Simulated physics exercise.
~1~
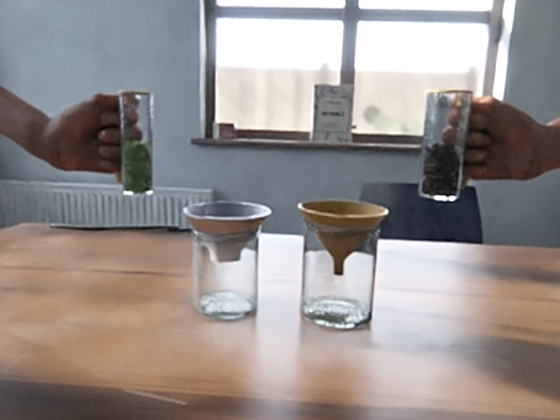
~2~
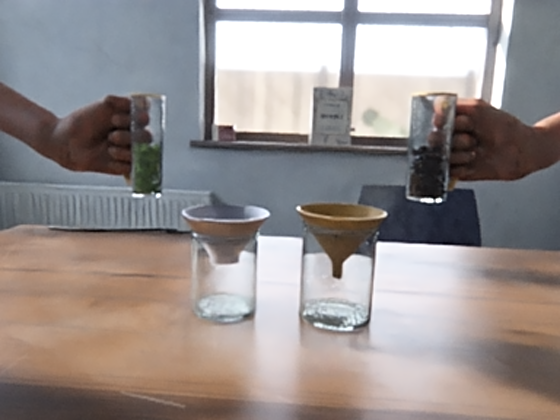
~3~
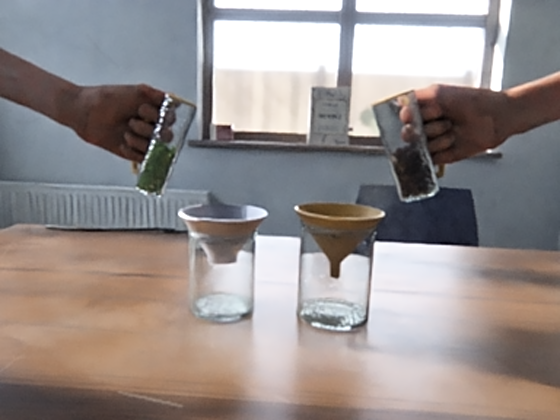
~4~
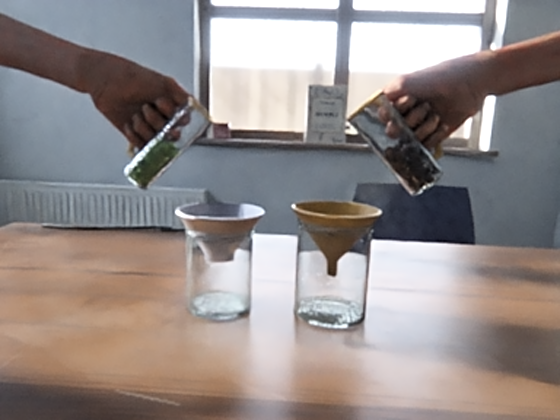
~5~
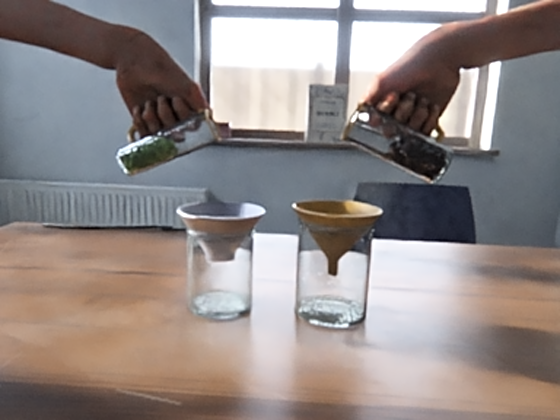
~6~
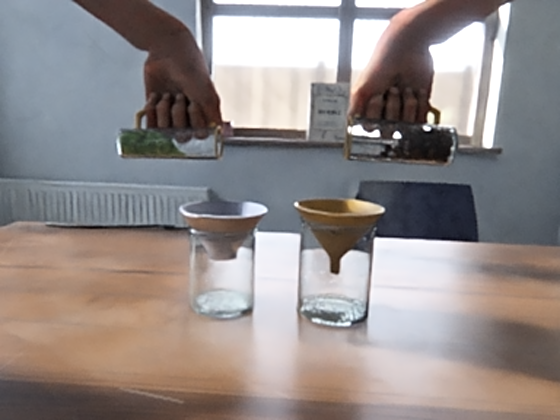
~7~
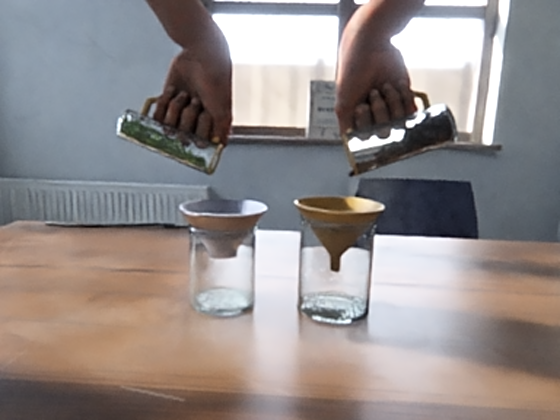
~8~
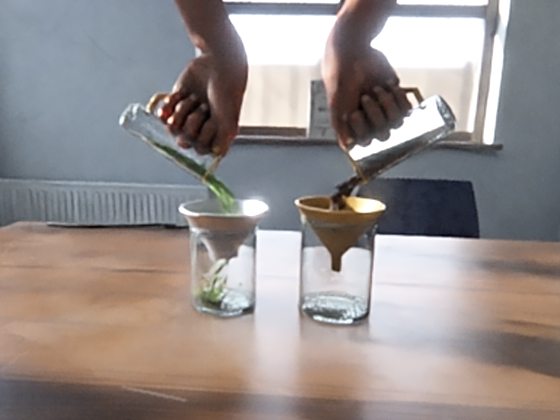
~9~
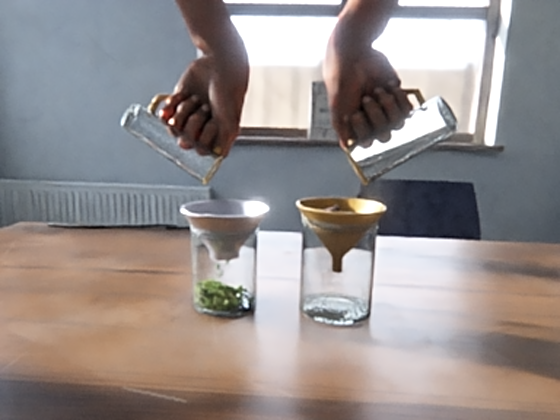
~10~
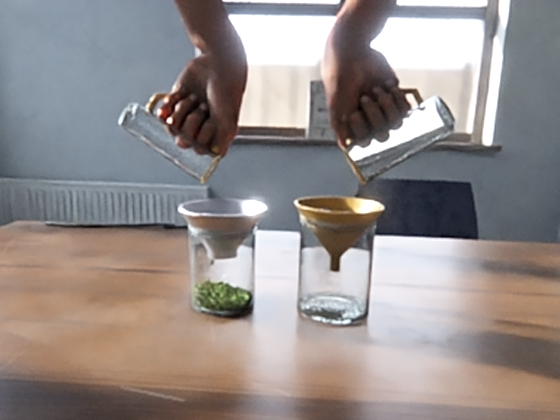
Two hands moved glass cups inward and tipped them over funnels resting on jars, pouring green bits on the left and dark bits on the right; the green ones dropped into their jar, while the dark ones stayed stuck in the yellowish funnel.
